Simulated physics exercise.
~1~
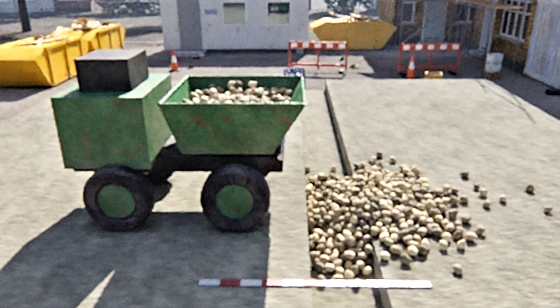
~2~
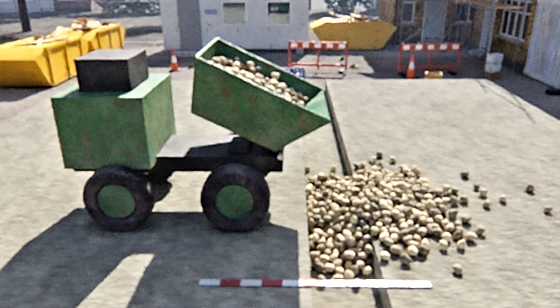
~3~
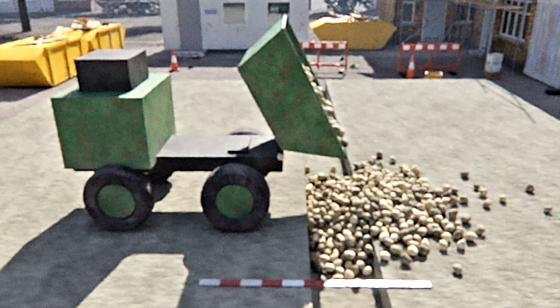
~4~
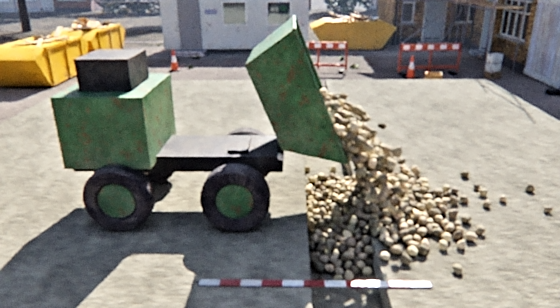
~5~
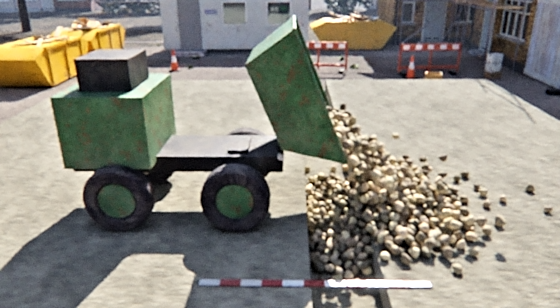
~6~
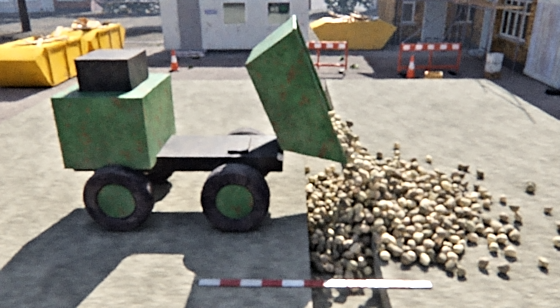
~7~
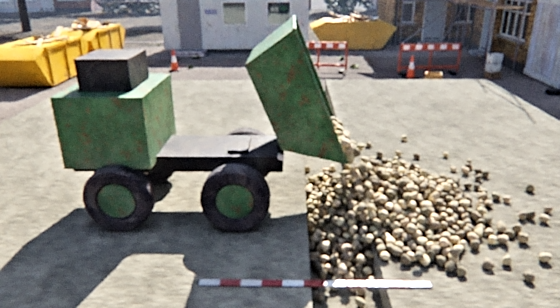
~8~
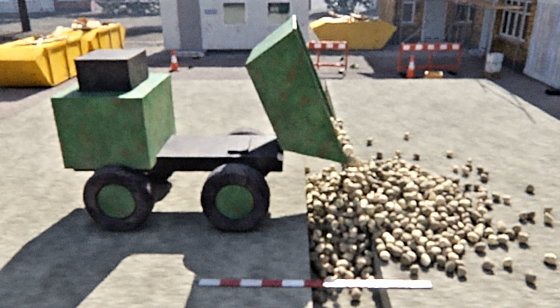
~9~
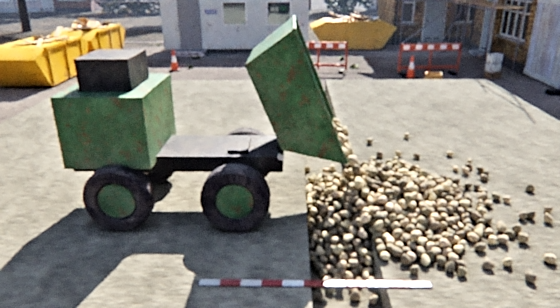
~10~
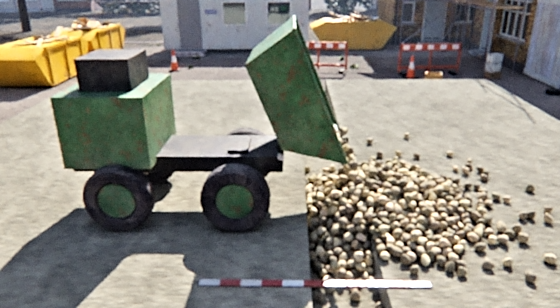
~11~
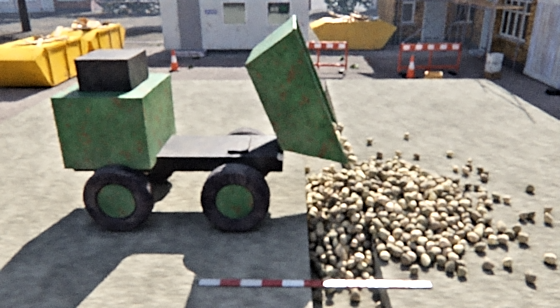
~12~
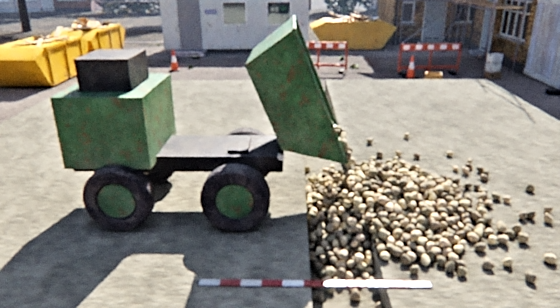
A green site dumper stands on a sunlit yard, its skip full of pale, rounded stones, with an earlier heap lying loose across a narrow trench to its right. The skip begins to tip towards the right, its rear end rising while the stones stay inside. It swings up steeply and stops, and then the load pours over the lower lip onto the heap. Stones pile up over the trench, and some roll farther right across the ground. The flow dwindles and the stones settle into a broader heap, while the skip stays raised.
